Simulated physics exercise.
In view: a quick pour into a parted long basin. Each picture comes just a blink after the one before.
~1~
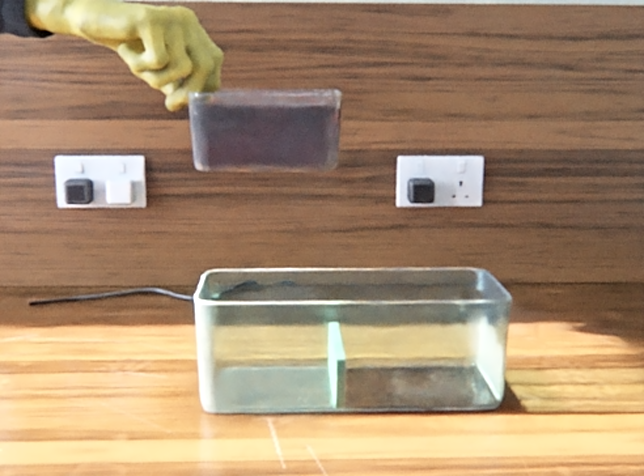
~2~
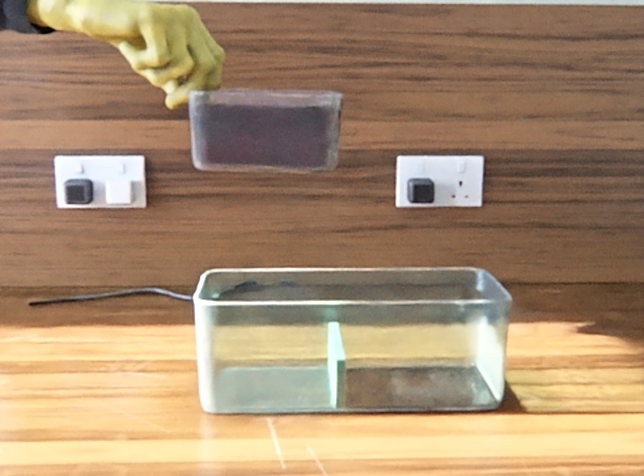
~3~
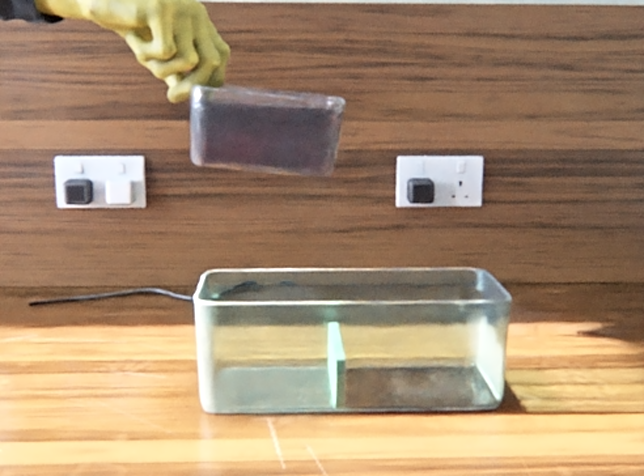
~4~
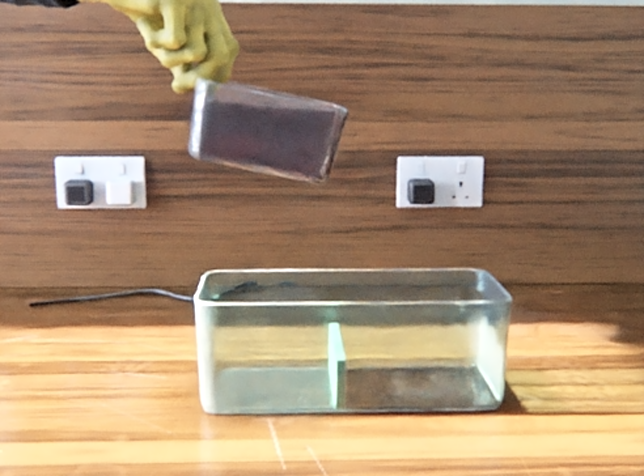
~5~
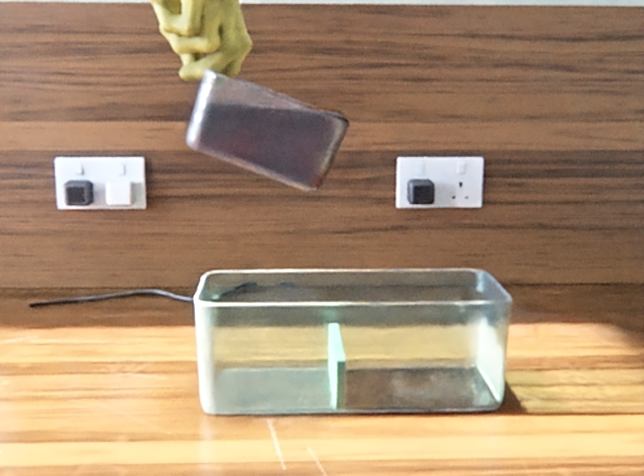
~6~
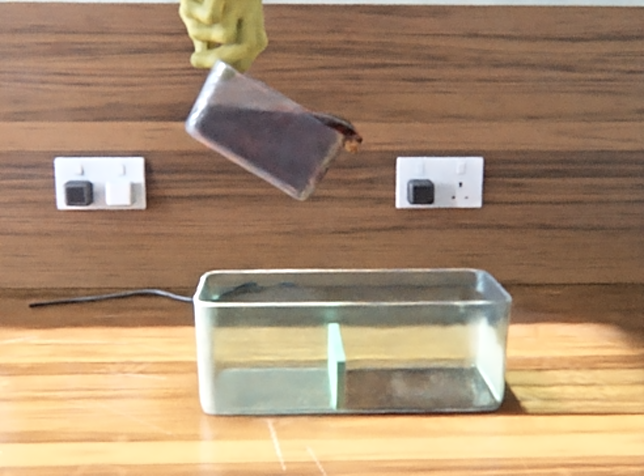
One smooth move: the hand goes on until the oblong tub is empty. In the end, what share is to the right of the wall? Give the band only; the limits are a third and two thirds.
After it calms, what's right of the wall is a large share, beyond two thirds.
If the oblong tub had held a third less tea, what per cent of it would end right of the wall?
Estimated share: Close to 85 per cent.
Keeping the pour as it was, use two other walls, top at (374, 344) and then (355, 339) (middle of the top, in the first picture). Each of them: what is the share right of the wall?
Try 1: About 65 percent; try 2: About 75 percent.
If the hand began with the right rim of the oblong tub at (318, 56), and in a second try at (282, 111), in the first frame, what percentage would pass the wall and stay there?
Roughly 75 per cent, and 60 per cent.
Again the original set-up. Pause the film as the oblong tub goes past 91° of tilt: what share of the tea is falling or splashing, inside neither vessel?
Something close to 50 percent of it.
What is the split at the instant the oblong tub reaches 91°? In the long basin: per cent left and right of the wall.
Split is about 0 % to the left and 30 % to the right.
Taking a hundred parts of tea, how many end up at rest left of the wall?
Roughly 10 %.
A moment on, the oblong tub is tipped on its side and 20 per cent is still to pour, 0 is left of the wall and 31 right of it.
Next, the oblong tub is tipped right over and 3 per cent is still to pour, 5 is left of the wall and 77 right of it.
Then the oblong tub is tipped right over and 0 per cent is still to pour, 10 is left of the wall and 80 right of it.
Later the oblong tub is tipped right over and 0 per cent is still to pour, 10 is left of the wall and 81 right of it.
In the end 10 per cent lies left of the wall, 81 right of it and 9 outside.
